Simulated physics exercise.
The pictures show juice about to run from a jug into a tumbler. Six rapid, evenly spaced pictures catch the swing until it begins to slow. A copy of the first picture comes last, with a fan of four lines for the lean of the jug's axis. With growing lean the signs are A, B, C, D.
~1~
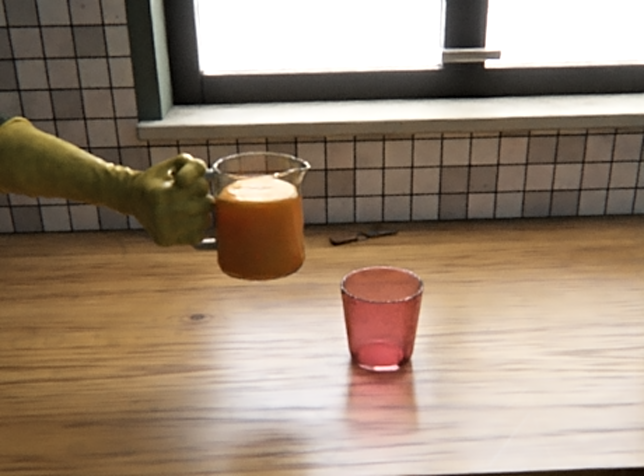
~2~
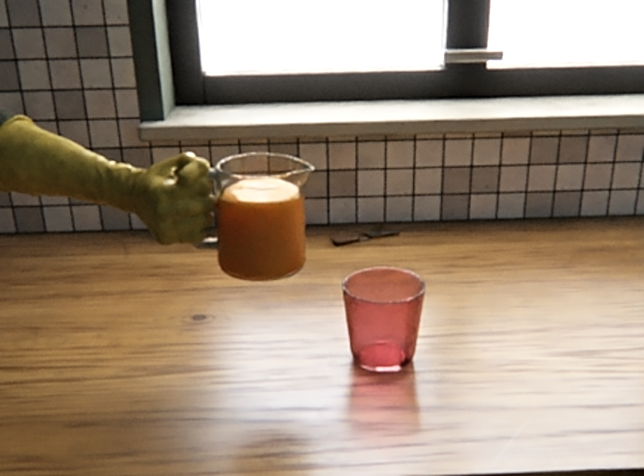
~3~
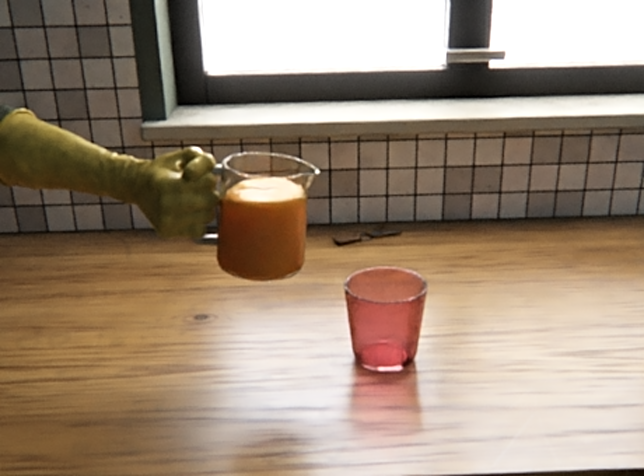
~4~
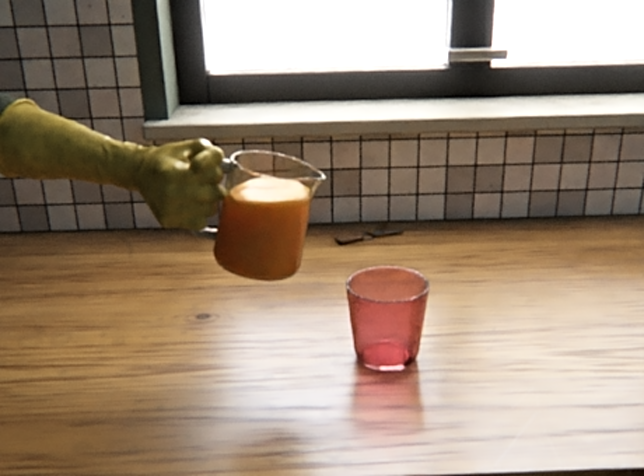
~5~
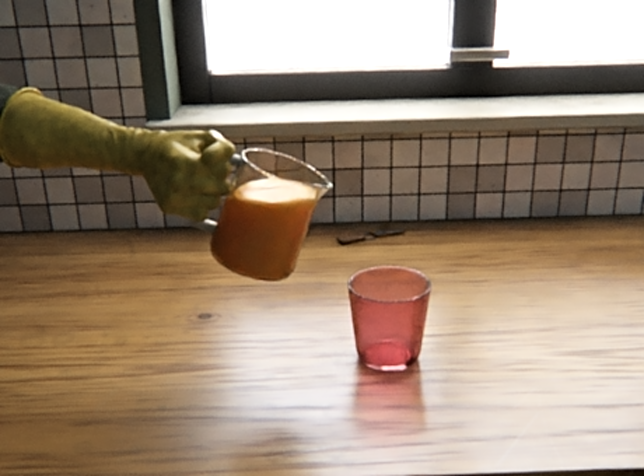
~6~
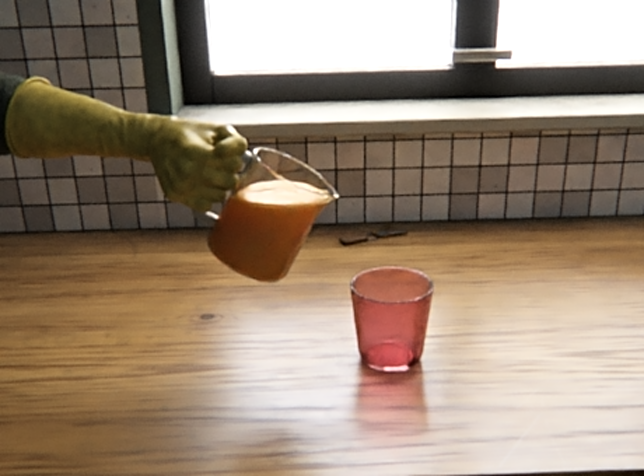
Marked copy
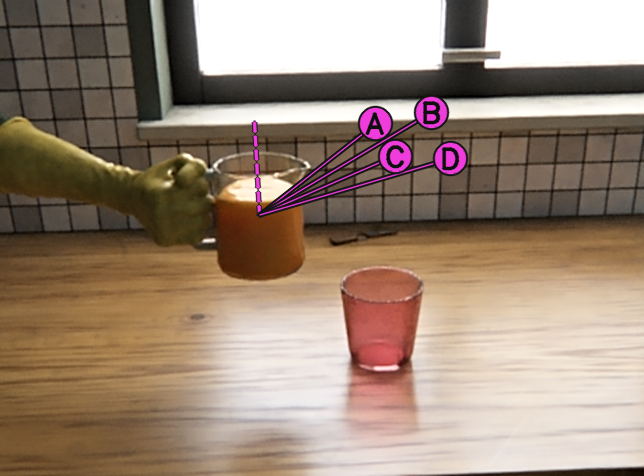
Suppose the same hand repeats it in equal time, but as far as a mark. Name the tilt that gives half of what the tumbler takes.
C works best here.
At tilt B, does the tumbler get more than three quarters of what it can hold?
No.
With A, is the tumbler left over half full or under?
Under.
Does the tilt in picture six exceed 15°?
Yes, it does.
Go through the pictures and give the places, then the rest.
In the first picture, upright, lip at (308, 166); rim of the tumbler round (382, 283); nothing has left yet.
In the second picture, upright, lip at (311, 168); nothing has left yet.
In the third picture, tipped about 6°, lip at (317, 171); nothing has left yet.
In the fourth picture, tipped about 12°, lip at (323, 177); nothing has left yet.
In the fifth picture, tipped about 21°, lip at (330, 185); nothing has left yet.
In the sixth picture, tipped about 29°, lip at (336, 195); nothing has left yet.
In magenta, A at (362, 134); B at (416, 121); C at (379, 162); D at (433, 163).
For tilt A, the tumbler ends with about 21 % of what it can hold.
For tilt B, the tumbler ends with about 34 % of what it can hold.
For tilt C, the tumbler ends with about 51 % of what it can hold.
For tilt D, the tumbler ends with about 67 % of what it can hold.
